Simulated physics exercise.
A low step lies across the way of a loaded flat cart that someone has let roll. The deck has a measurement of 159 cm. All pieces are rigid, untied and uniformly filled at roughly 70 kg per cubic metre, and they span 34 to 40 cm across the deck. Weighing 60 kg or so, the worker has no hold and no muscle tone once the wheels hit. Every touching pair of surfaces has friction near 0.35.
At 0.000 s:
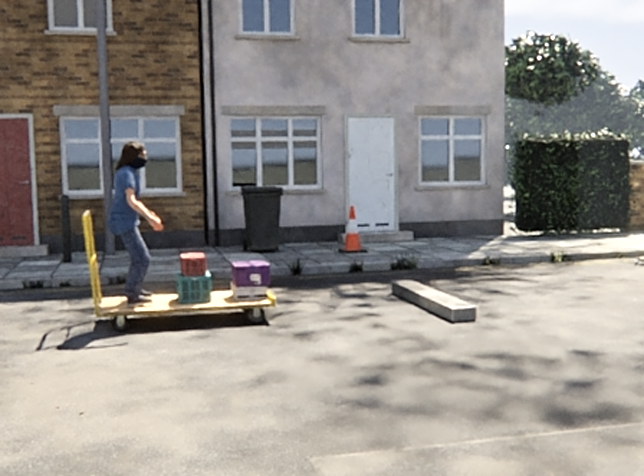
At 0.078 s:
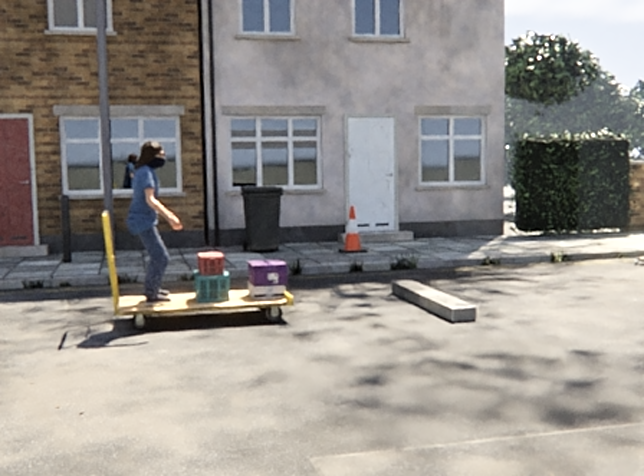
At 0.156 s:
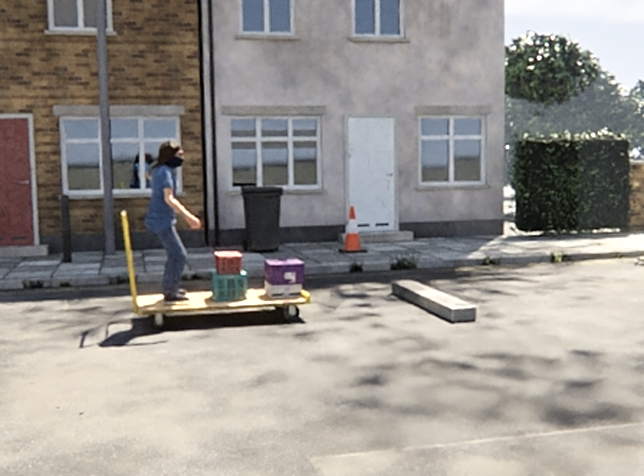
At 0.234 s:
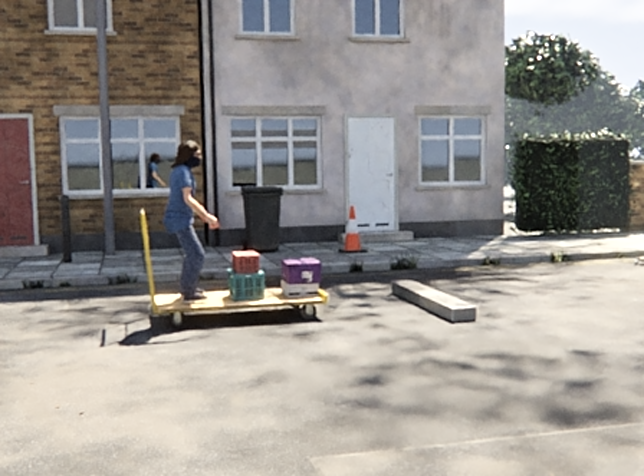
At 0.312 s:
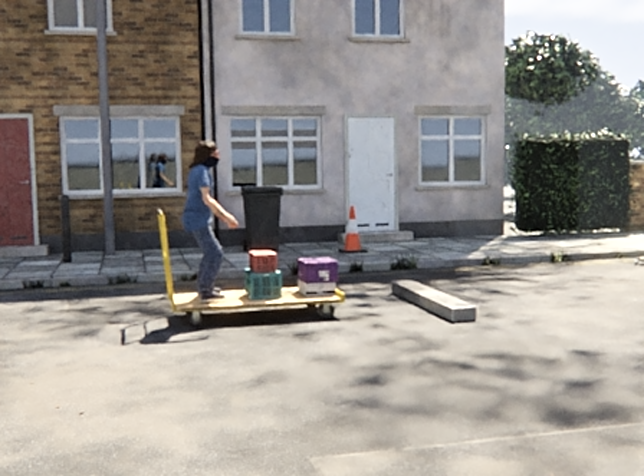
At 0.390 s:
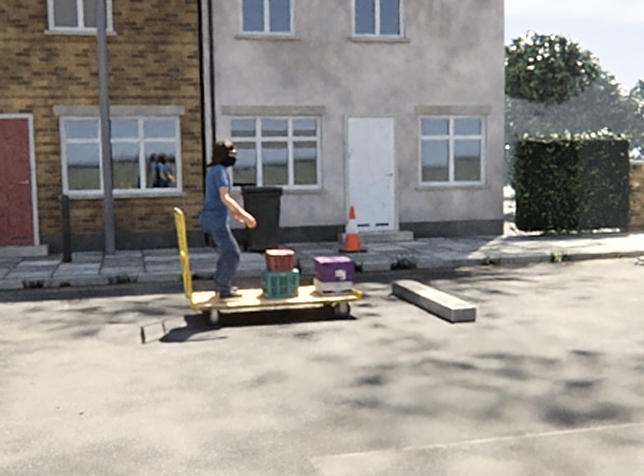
Person in a blue top standing on a yellow flat cart with stacked red, green and purple boxes, rolling rightward along a street.
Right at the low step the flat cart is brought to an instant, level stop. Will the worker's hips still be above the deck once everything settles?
Yes.
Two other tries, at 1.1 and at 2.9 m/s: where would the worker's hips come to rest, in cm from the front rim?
The first try ends 100 cm behind the front rim, the second 30 cm past it.
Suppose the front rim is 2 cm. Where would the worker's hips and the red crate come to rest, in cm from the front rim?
With that rim, the hips stay 60 cm behind and red finishes 30 cm past.
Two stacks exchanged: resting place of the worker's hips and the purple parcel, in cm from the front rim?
Well, the hips would sit 30 centimetres behind the rim, with the purple item 0 centimetres behind.
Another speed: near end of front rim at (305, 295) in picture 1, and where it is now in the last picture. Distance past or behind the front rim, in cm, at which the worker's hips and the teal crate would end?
The hips would end 100 cm behind the front rim, and the teal item 50 cm behind it.
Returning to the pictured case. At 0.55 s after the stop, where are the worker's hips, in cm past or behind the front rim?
Roughly 60 cm behind it.
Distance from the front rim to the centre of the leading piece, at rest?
Close to 80 cm out past the front rim.
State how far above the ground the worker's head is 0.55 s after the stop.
The head is some 40 cm up.
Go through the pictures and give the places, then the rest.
In the first picture, hips (124, 221), white carton (249, 290), rim corner (274, 303); 0 cm covered, 170 to go.
In the second picture, hips (142, 220), white carton (266, 290), rim corner (291, 302); 17 cm covered, 152 to go.
In the third picture, hips (160, 220), white carton (283, 289), rim corner (309, 301); 34 cm covered, 135 to go.
In the fourth picture, hips (179, 219), white carton (300, 288), rim corner (326, 300); 52 cm covered, 118 to go.
In the fifth picture, hips (196, 218), white carton (316, 287), rim corner (343, 299); 69 cm covered, 101 to go.
In the sixth picture, hips (214, 218), white carton (333, 286), rim corner (360, 298); 86 cm covered, 83 to go. Speed about 2.2 m/s.
The wheels strike at 0.77 s.
After 1.32 s the worker's hips are 60 cm behind the rim, near (372, 253) in the last picture's view.
After 1.77 s the worker's hips are 60 cm behind the rim, near (372, 253) in the last picture's view.
When all is still (2.4 s), past the rim, red crate and purple parcel; behind it, teal crate, white carton and the worker's hips.
